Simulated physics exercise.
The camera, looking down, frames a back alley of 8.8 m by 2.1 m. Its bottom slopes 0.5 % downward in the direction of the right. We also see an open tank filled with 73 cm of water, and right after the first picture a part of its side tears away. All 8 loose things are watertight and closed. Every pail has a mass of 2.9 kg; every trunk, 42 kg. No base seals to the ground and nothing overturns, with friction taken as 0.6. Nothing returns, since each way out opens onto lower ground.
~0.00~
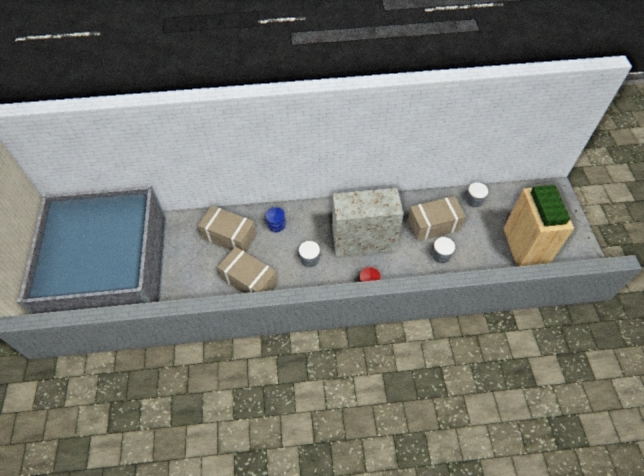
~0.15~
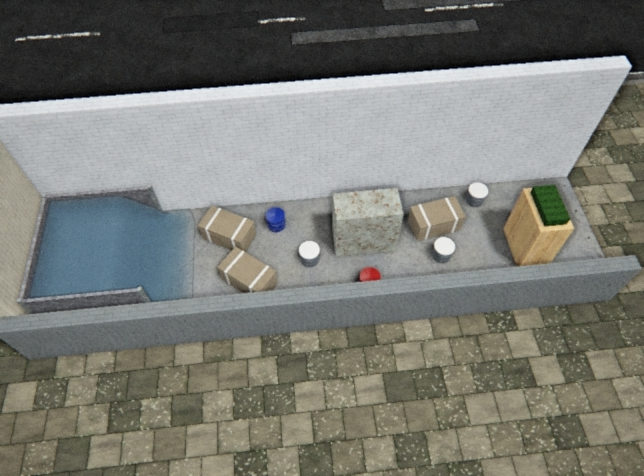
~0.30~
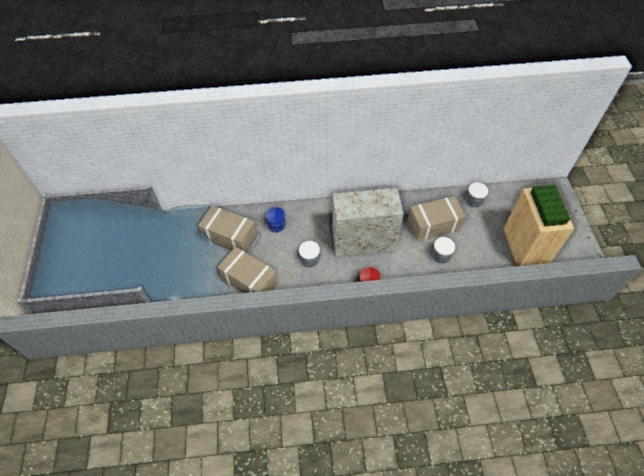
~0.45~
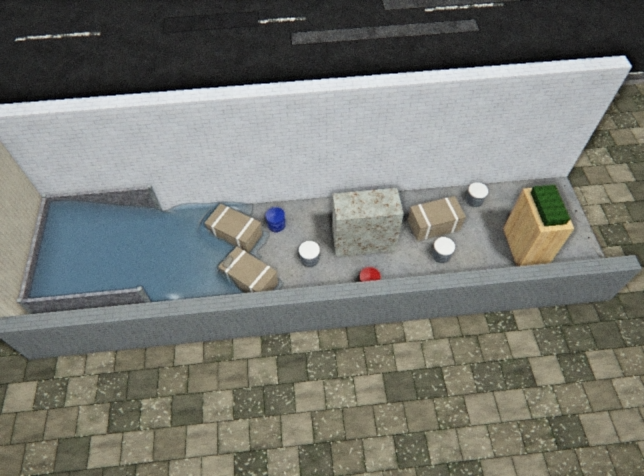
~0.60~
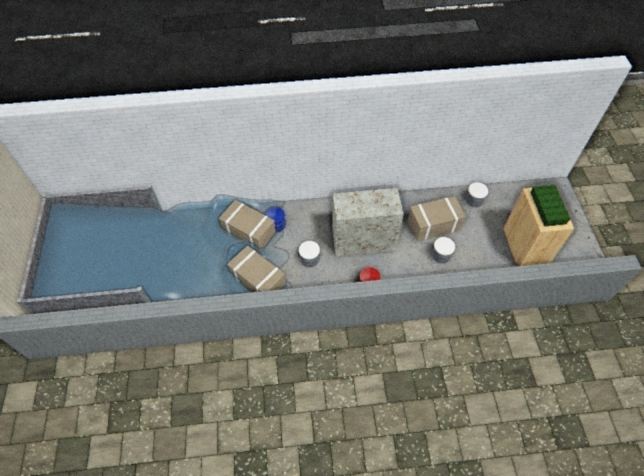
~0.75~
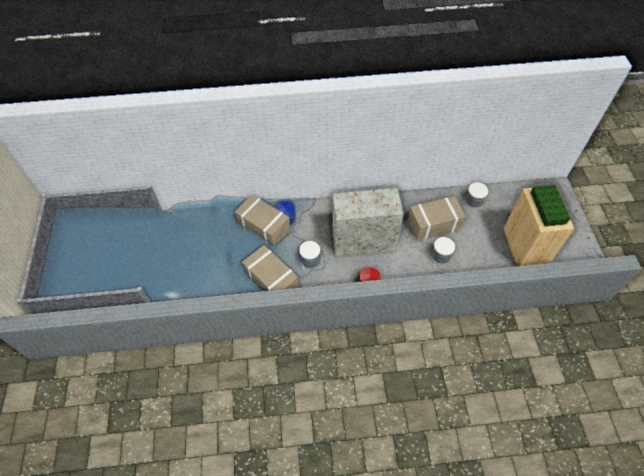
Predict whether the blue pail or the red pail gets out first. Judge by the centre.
It is the blue one that gets out first.
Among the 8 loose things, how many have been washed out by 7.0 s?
My tally comes to 5.
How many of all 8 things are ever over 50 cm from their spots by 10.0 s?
That comes to 8.
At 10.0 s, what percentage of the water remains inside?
Somewhere near 64 percent, give or take.
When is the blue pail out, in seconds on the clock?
It gets out at about 2.5 s.
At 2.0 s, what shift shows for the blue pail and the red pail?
I'd guess about 350 cm and 200 cm by that point.
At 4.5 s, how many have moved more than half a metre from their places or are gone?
8.
After 2.0 s the blue pail is near (480, 184), 3.6 m from its start, afloat; the red pail is near (486, 256), 1.9 m from its start, afloat; 0 of 8 are out; 4 afloat.
After 4.5 s the blue pail has gone out (at 2.7 s); the red pail is near (519, 199), 2.9 m from its start, afloat; 4 of 8 are out; 2 afloat.
After 7.0 s the blue pail has gone out (at 2.7 s); the red pail has gone out (at 6.3 s); 5 of 8 are out; 0 afloat.
After 10.0 s the blue pail has gone out (at 2.7 s); the red pail has gone out (at 6.3 s); 5 of 8 are out; 0 afloat.
